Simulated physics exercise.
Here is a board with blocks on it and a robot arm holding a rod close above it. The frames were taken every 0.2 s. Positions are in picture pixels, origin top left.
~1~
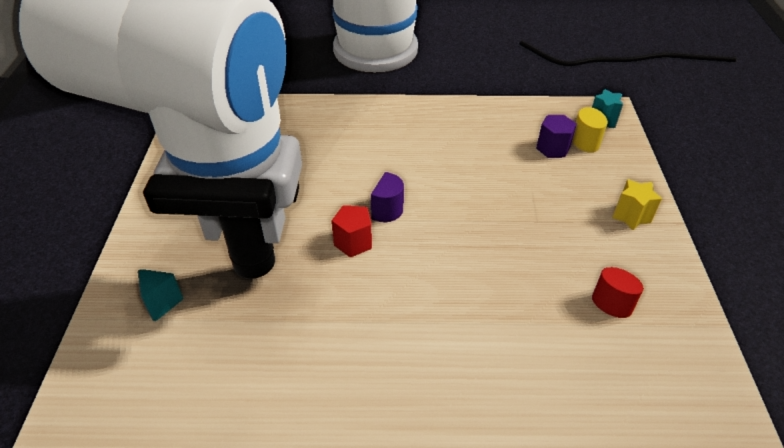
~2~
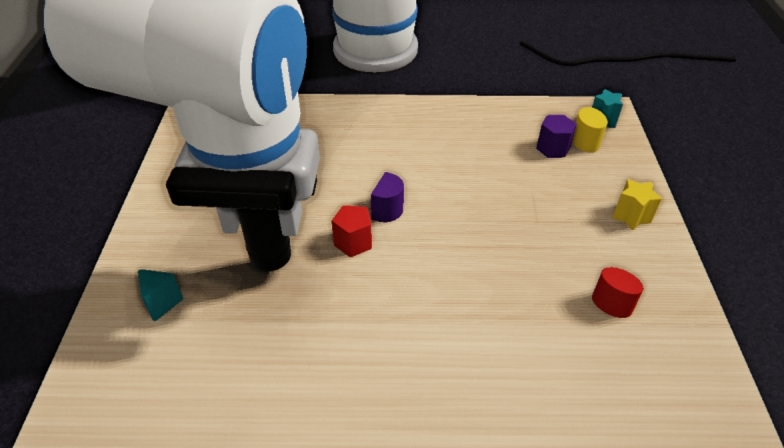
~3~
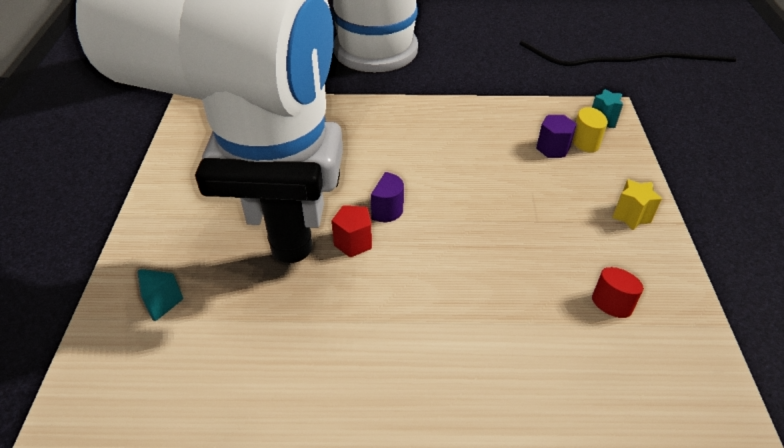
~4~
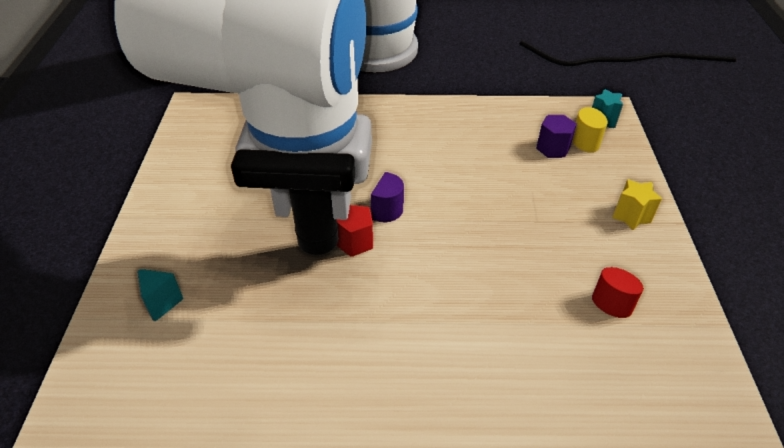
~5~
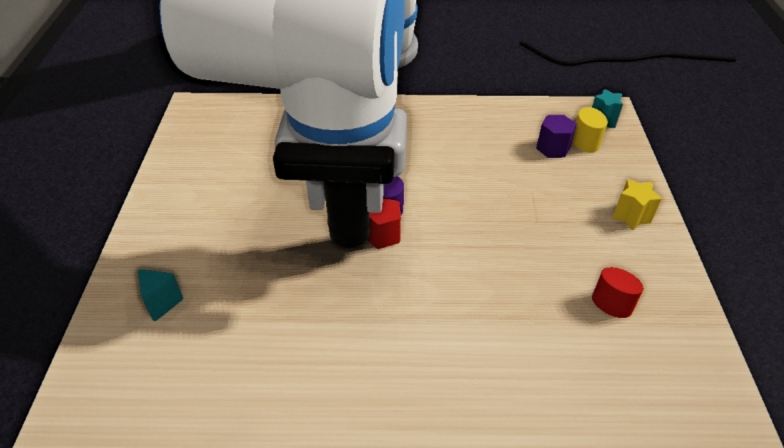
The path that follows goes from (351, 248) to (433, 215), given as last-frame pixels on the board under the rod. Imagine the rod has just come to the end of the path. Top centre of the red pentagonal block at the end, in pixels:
At the end it should sit near (468, 183).
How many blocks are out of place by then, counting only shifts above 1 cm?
The answer will be two.
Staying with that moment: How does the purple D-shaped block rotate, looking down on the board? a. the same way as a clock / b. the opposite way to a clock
I'll go with b - the opposite way to a clock.
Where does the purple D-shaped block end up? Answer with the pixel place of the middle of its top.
Its top face will be centred at roughly (403, 173).
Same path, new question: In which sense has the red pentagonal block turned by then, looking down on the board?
The turn is clockwise.
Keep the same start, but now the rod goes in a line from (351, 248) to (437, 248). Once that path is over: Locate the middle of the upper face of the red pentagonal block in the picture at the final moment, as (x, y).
Expect it around (441, 197).
On the path given first. Halfway along, rod at (394, 217); red pentagonal block at (427, 196), turned 10° clockwise; purple D-shaped block at (403, 174), turned 45° anticlockwise.
At the end, rod at (434, 202); red pentagonal block at (468, 183), turned 25° clockwise; purple D-shaped block at (403, 173), turned 45° anticlockwise.
